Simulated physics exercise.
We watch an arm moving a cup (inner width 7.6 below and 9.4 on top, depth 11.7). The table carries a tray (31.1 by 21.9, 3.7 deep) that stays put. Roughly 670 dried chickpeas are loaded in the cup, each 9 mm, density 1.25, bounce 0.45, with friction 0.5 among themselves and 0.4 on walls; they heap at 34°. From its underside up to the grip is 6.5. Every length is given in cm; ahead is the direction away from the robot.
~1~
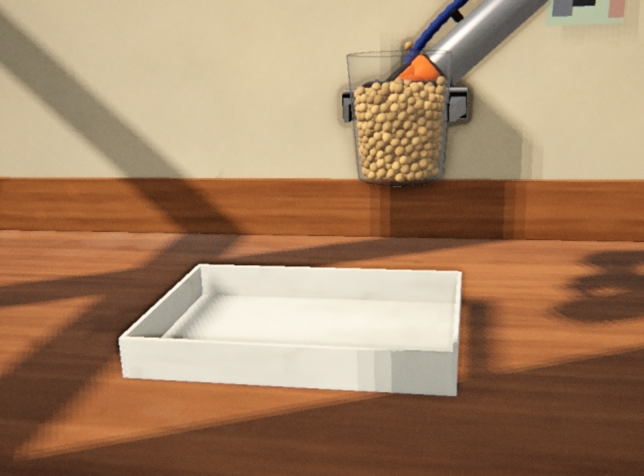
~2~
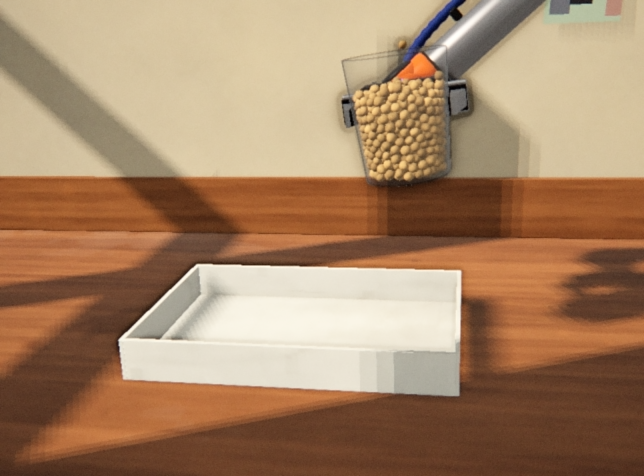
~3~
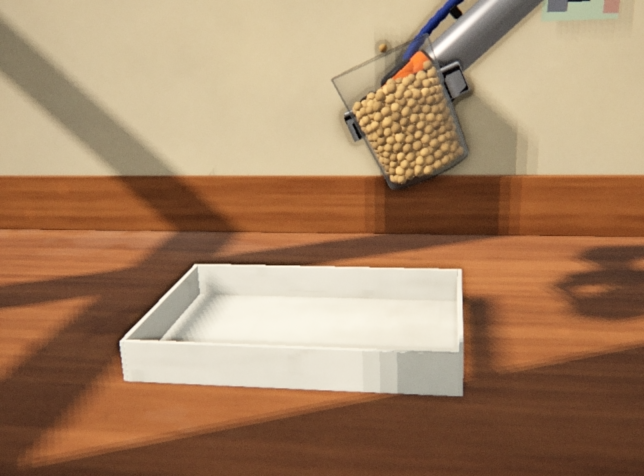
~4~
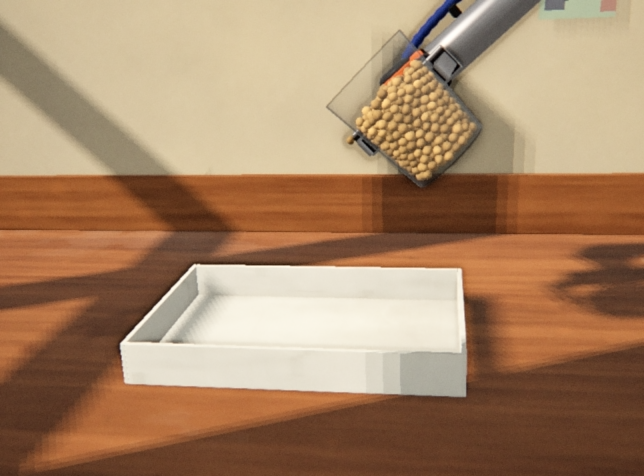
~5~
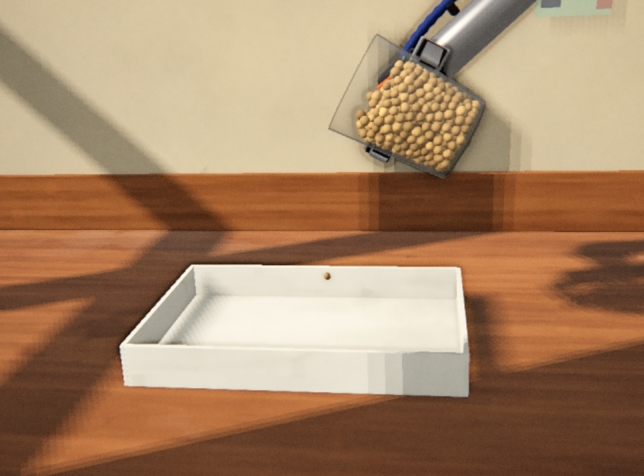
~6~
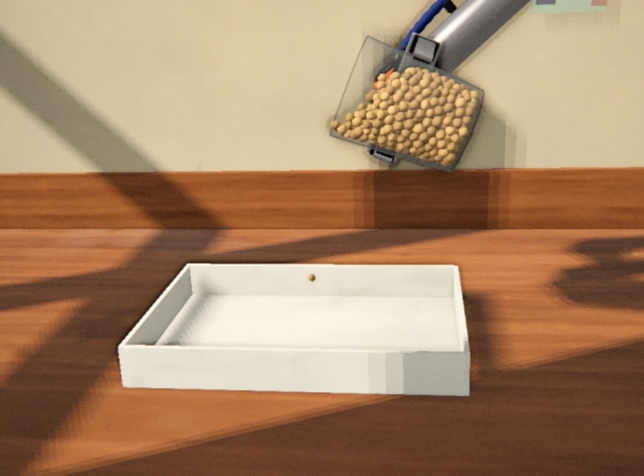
A robotic arm tilted a clear cup of chickpeas steeply to the left above a white tray on a wooden table, and the load slid toward the rim as a single chickpea landed in the tray.
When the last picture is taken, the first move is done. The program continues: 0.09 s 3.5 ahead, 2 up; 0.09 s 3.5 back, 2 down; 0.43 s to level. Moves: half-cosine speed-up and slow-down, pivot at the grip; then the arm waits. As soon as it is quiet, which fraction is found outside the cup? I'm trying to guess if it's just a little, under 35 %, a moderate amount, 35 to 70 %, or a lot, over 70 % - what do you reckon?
I reckon a moderate amount.
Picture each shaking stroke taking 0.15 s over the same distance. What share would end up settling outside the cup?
Then about 15 per cent.
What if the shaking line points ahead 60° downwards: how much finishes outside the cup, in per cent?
It comes to near 5 percent.
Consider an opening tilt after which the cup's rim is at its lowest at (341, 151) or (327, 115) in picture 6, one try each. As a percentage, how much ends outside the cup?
Roughly 85 and 30 percent.
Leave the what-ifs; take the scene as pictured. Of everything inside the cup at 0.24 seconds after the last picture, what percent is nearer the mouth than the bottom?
Mouth half share: Roughly 75 %.
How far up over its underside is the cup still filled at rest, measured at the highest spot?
Around 8.0 centimetres above the underside.
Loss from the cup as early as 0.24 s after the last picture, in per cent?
Roughly 45 percent is out.
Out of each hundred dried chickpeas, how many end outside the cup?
Roughly 55 %.
Then, 0.24 s later, tilted 64° forward, highest piece 26 above the table; 357 in the cup, 1 in the tray, 316 in flight or on a rim.
Then, 0.49 s later, tilted 13° forward, highest piece 27 above the table; 353 in the tray, 316 in the cup, 1 on the table or floor, 4 in flight or on a rim.
Then, 0.81 s later, level, highest piece 25 above the table; 354 in the tray, 316 in the cup, 4 on the table or floor.
Then, 1.86 s later, level, highest piece 25 above the table; 354 in the tray, 316 in the cup, 4 on the table or floor.
At rest, 354 in the tray, 316 in the cup, 4 on the table or floor. That is 53 % outside the cup.
